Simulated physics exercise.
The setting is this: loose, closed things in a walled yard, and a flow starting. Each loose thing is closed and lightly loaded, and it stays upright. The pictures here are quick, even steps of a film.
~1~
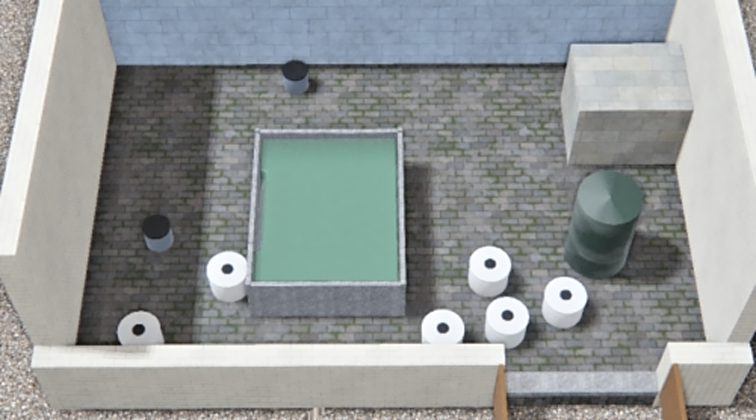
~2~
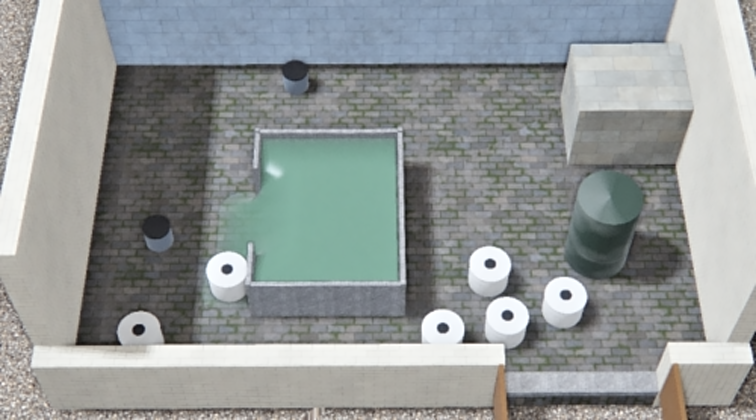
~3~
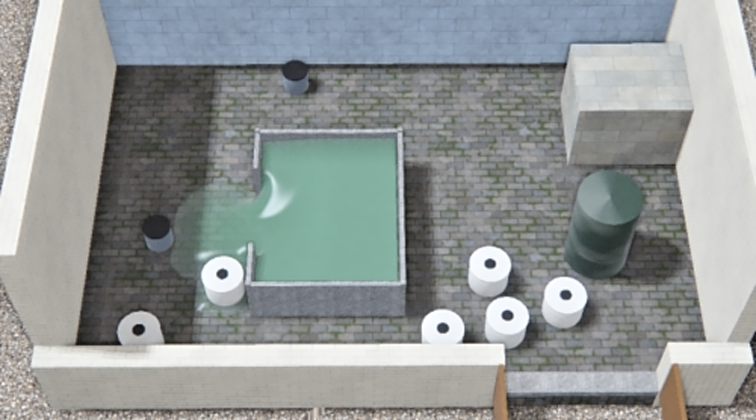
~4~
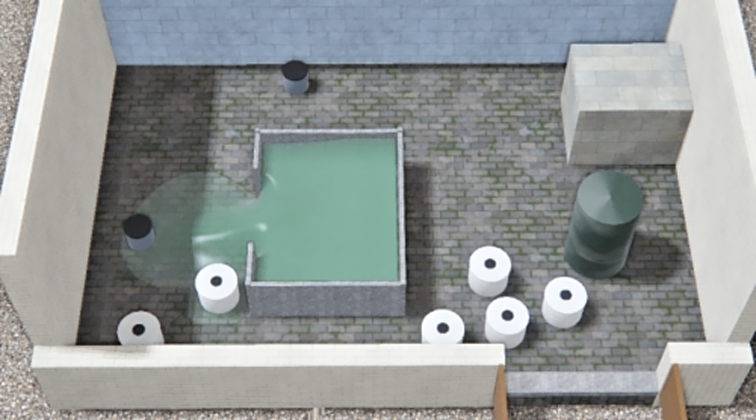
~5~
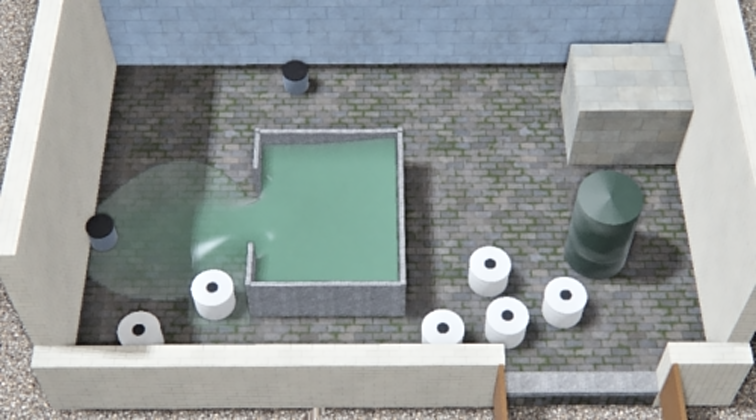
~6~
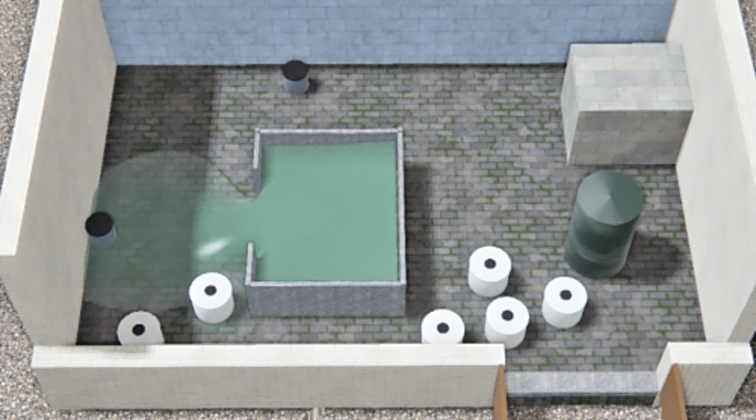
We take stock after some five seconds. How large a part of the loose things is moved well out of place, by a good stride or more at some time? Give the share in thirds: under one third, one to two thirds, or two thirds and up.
Counting the far movers, it's high - two thirds or more.
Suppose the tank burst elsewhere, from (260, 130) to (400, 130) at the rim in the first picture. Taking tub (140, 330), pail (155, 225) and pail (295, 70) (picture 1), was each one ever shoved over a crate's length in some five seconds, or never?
Got that far, got that far, got that far.
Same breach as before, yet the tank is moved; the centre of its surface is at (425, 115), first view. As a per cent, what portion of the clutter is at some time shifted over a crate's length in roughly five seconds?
Something like 40 in a hundred.
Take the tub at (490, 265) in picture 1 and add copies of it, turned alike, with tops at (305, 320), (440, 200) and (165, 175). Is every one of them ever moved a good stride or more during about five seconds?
Displaced, stays put, displaced.
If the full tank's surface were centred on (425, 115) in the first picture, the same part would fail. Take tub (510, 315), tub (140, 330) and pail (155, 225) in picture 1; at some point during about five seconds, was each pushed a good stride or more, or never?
Not far, Far enough, Far enough.
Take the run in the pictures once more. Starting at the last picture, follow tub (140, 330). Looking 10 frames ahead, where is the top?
Estimated position: Roughly (161, 316).
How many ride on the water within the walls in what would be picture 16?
The total is 2.
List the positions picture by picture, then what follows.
In the first frame, a pail at (156, 226), on the bottom; a tub at (227, 269), on the bottom; 0 of 8 have shifted.
In the second frame, a pail at (156, 226), on the bottom; a tub at (227, 269), on the bottom; 0 of 8 have shifted.
In the third frame, a pail at (156, 226) rests on the ground; a tub at (222, 274) rests on the ground, close to its start; 1 of 8 have shifted.
In the fourth frame, a pail at (137, 226) rests on the ground, close to its start; a tub at (216, 281), on the bottom, close to its start; 2 of 8 have shifted.
In the fifth frame, a pail at (99, 226) rests on the ground, a stride from its start; a tub at (212, 288) rests on the ground, close to its start; 2 of 8 have shifted.
In the sixth frame, a pail at (99, 224) floats, a stride from its start; a tub at (211, 291) rests on the ground, a stride from its start; 2 of 8 have shifted.
A moment on, 1 of 8 are well off their spots; 1 afloat.
Next, 1 of 8 are well off their spots; 2 afloat.
Later, 3 of 8 are well off their spots; 3 afloat.
In the end, 6 of 8 are well off their spots, and 6 have been at some point; 4 afloat.
